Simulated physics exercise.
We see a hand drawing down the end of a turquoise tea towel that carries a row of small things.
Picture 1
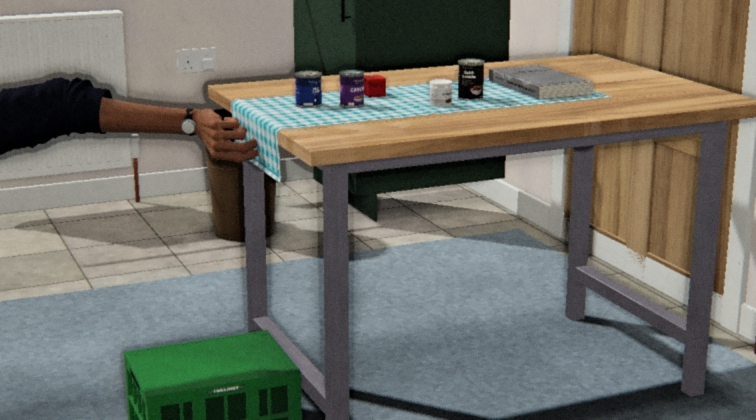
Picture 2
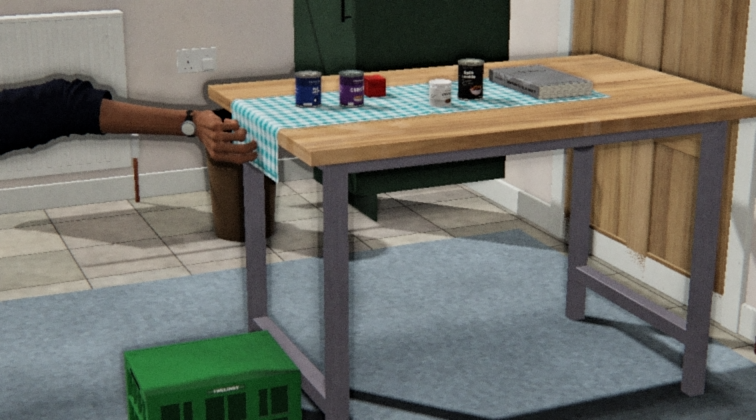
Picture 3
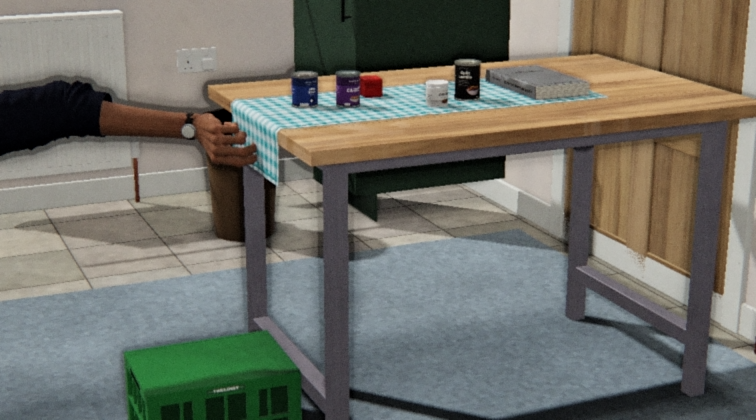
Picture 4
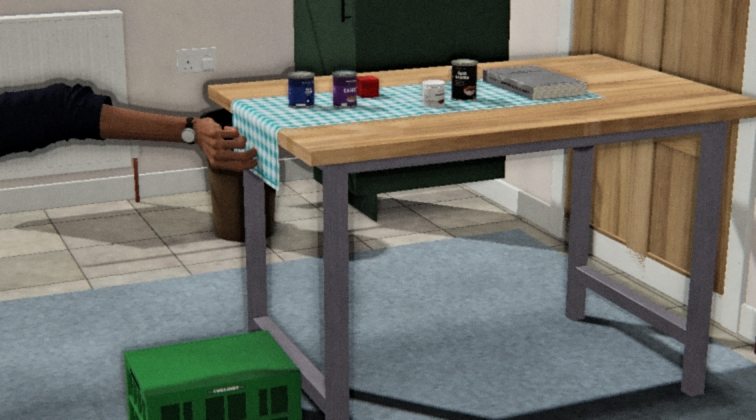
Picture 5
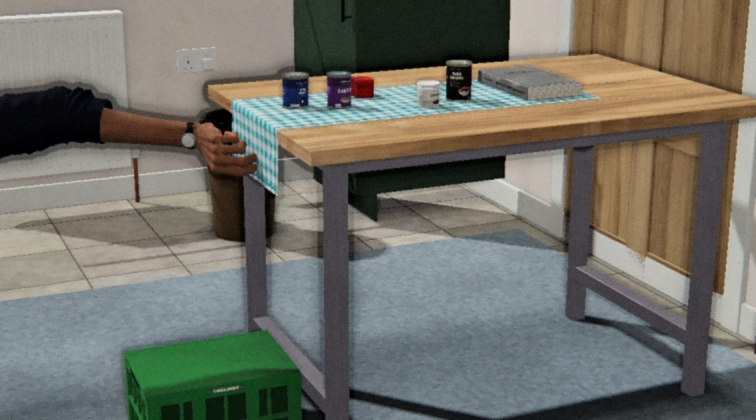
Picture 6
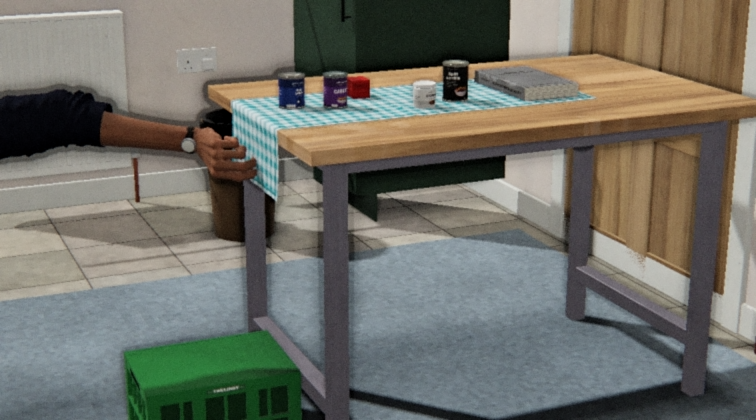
At the start, a hand grips the hanging end of a turquoise checked cloth on a wooden table, with cans, a white pot, a red cube and a grey stack along it. The hand draws the cloth slightly downward, and the items shift a little to the left together, still upright.
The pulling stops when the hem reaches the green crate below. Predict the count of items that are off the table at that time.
The tally of things that come off will be four.
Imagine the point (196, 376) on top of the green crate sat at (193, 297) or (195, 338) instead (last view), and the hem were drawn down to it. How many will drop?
Then 2, then 3.
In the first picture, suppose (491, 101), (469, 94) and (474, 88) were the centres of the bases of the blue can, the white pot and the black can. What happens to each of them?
Blue can: Still up. White pot: Still up. Black can: Still up.
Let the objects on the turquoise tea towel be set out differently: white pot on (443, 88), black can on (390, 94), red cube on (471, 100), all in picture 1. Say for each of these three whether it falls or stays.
Watch the white pot hang on, the black can go down and the red cube hang on.
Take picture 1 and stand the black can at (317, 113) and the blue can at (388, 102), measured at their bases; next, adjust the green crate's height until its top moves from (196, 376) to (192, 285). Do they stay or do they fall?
Black can: Lost; blue can: Safe.
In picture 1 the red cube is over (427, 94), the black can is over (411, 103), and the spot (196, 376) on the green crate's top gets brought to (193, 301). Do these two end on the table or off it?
Here's what happens: The red cube remains aboard, the black can remains aboard.
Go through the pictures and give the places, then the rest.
The first frame shows hem (280, 182); blue can (308, 73); purple can (352, 72); red cube (374, 77); white pot (441, 81); black can (471, 61); top of the crate (196, 376).
The second frame shows hem (278, 183); blue can (308, 73).
The third frame shows hem (279, 187); purple can (348, 73).
The fourth frame shows hem (279, 191); red cube (367, 77); top of the crate (196, 376).
The fifth frame shows hem (279, 197); white pot (429, 83).
The sixth frame shows hem (277, 201); blue can (291, 75); purple can (335, 74); red cube (358, 78); white pot (425, 83); black can (456, 62).
Soon after, hem near (254, 281); blue can and purple can gone.
After that, hem near (253, 337); blue can, purple can and red cube gone.
In the end, hem on the crate; blue can, purple can, red cube and white pot gone. It carries off four.
